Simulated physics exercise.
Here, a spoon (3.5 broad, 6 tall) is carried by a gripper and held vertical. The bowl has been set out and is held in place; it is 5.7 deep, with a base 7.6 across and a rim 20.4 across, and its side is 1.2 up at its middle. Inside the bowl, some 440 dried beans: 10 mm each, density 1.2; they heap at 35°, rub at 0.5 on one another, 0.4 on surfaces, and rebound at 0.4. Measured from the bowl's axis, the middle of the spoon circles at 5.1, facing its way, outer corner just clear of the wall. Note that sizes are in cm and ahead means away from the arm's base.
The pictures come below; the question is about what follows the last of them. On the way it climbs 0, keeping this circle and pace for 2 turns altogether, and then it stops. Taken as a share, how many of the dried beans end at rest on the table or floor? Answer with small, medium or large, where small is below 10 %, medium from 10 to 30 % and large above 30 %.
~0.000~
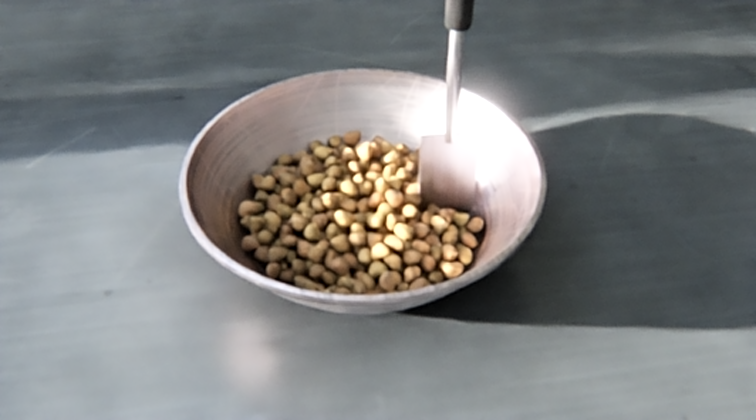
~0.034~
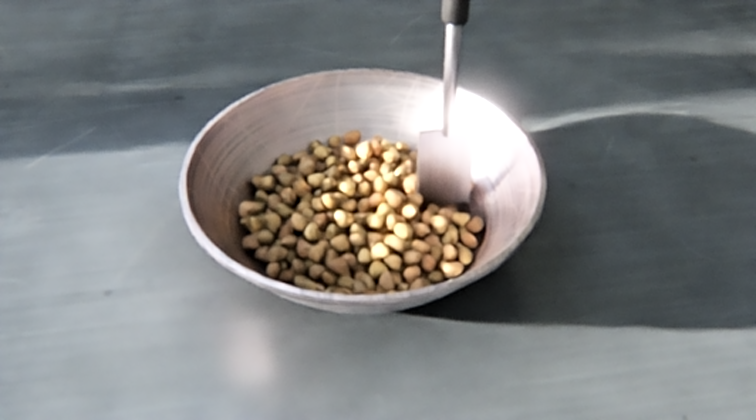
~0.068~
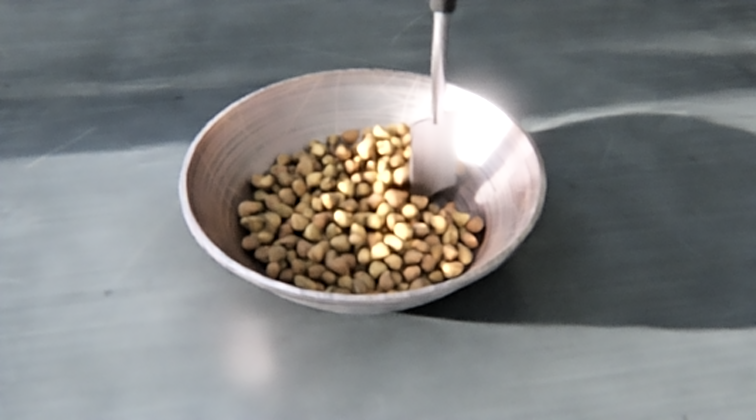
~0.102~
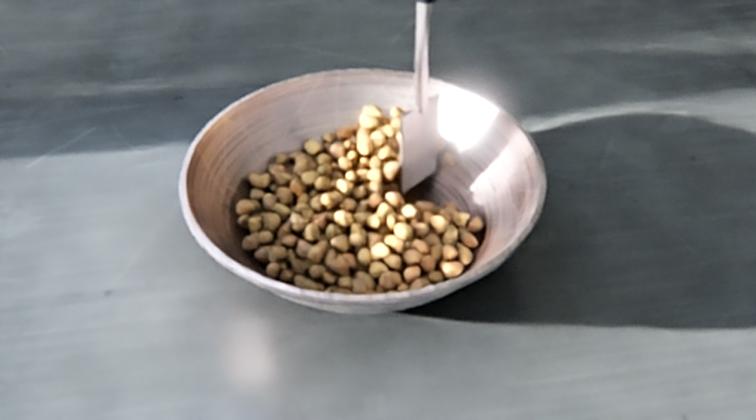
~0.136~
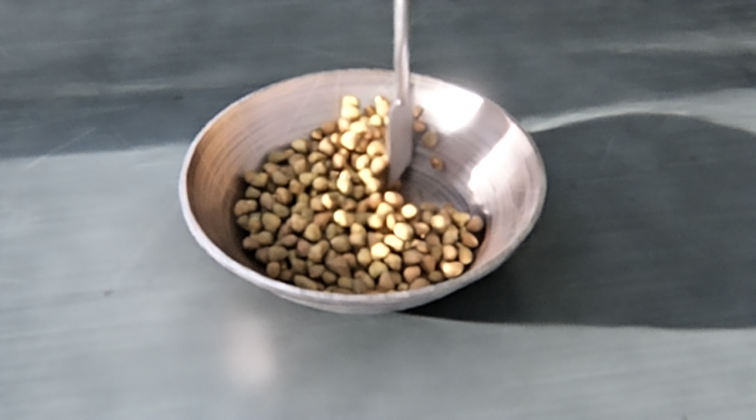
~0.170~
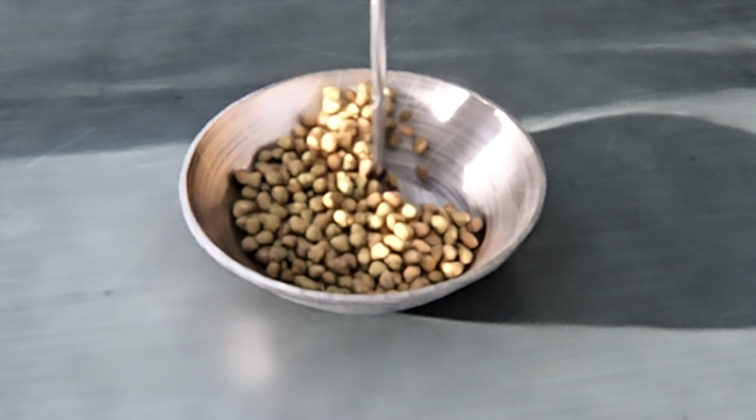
It is small.
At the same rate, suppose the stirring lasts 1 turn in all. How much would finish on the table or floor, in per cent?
I'd reckon near 0 per cent.
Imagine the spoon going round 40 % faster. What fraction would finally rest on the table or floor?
That would be some 15 percent.
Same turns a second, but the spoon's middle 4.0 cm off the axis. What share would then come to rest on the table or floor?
That would give close to 0 per cent.
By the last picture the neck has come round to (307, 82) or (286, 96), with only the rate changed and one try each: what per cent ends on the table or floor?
Some 25 and 35 %.
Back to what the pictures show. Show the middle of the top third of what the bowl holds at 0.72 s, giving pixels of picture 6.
(468, 195), roughly.
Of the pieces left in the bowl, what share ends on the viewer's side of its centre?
Some 40 per cent.
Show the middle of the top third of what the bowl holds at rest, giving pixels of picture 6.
The centre is near pixel (437, 164).
After 0.72 s, 326° round, highest piece 7 above the table; 432 in the bowl, 7 on the table or floor, 1 in flight or on the tool.
After 1.26 s, 223° round, highest piece 7 above the table; 429 in the bowl, 10 on the table or floor, 1 in flight or on the tool.
After 1.74 s, 0° round, highest piece 6 above the table; 418 in the bowl, 22 on the table or floor.
After 2.44 s, 0° round, highest piece 6 above the table; 418 in the bowl, 22 on the table or floor.
At rest, 418 in the bowl, 22 on the table or floor. That is 5 % on the table or floor.
